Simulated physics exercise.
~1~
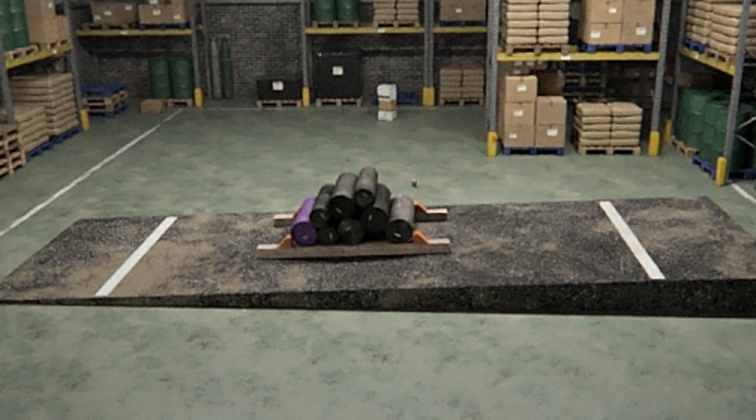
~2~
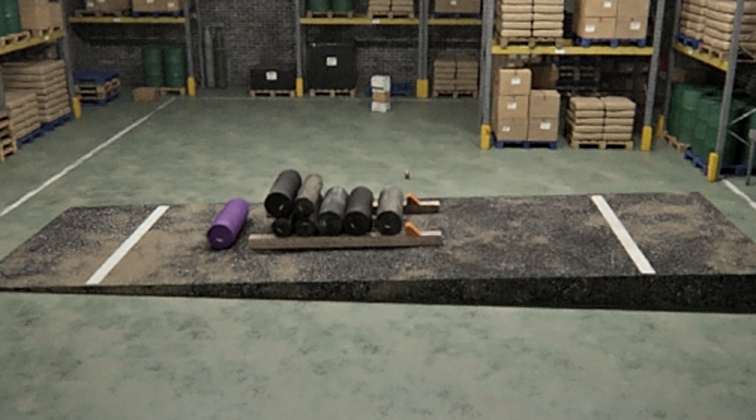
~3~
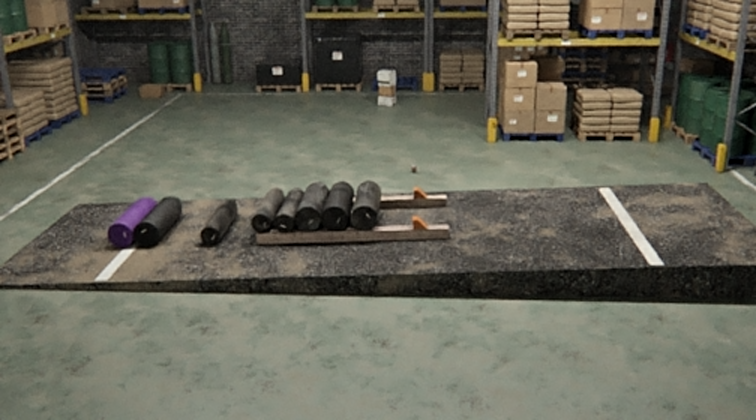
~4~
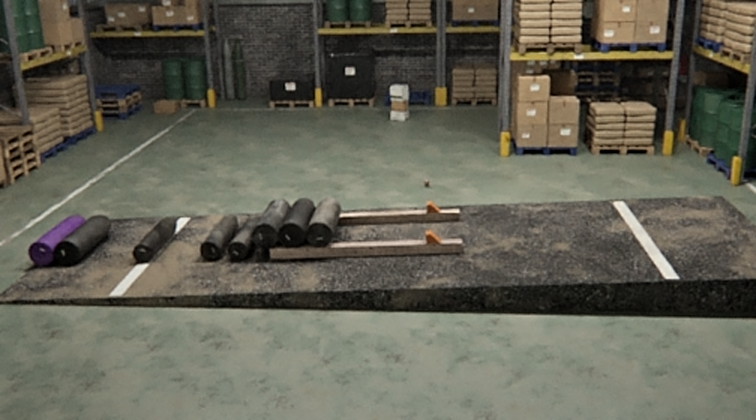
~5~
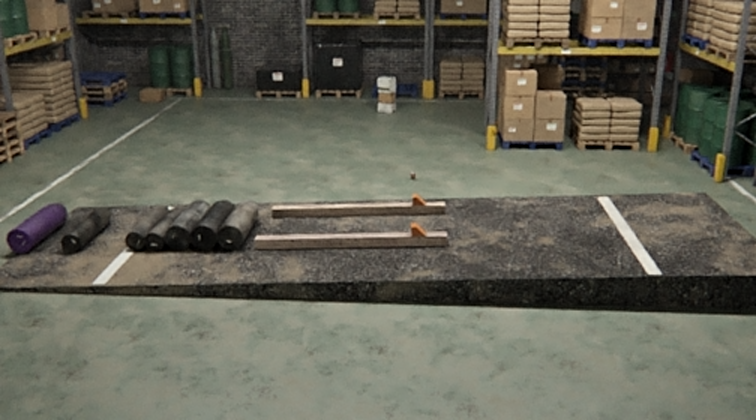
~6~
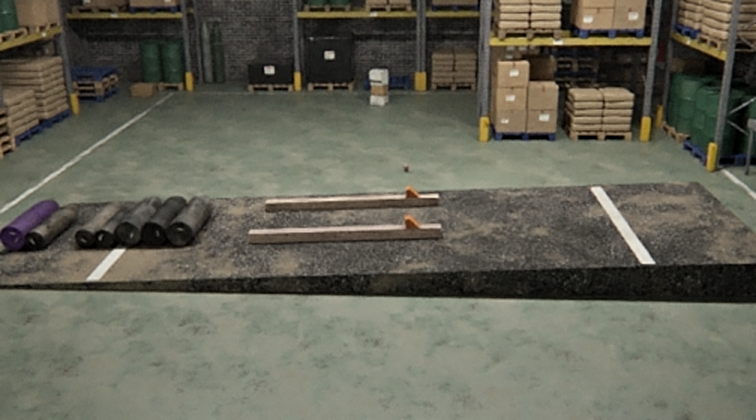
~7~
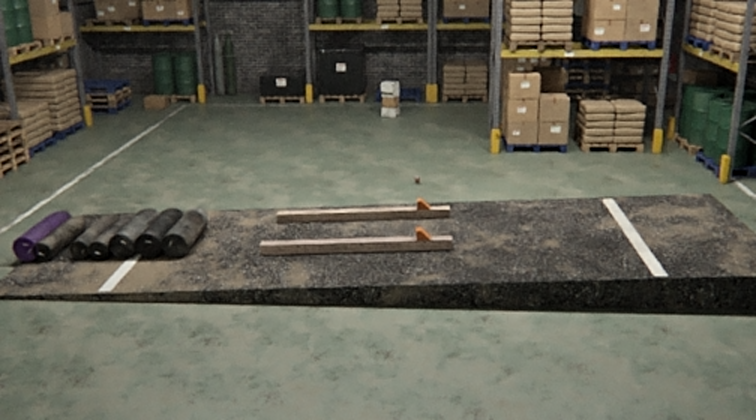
A pile of dark cylinders with one purple cylinder at its left end sits on two timber bearers across a gritty, gently sloping pad in a warehouse, seen from slightly above by a swaying camera. Shelves of boxes, sacks and green drums stand behind, and a white line crosses the pad on each side. The pile collapses leftward, and the purple cylinder rolls off first, crossing the left line. The black ones follow, emptying the timbers. They bunch together and settle around and beyond the left line, with the purple one resting farthest left.
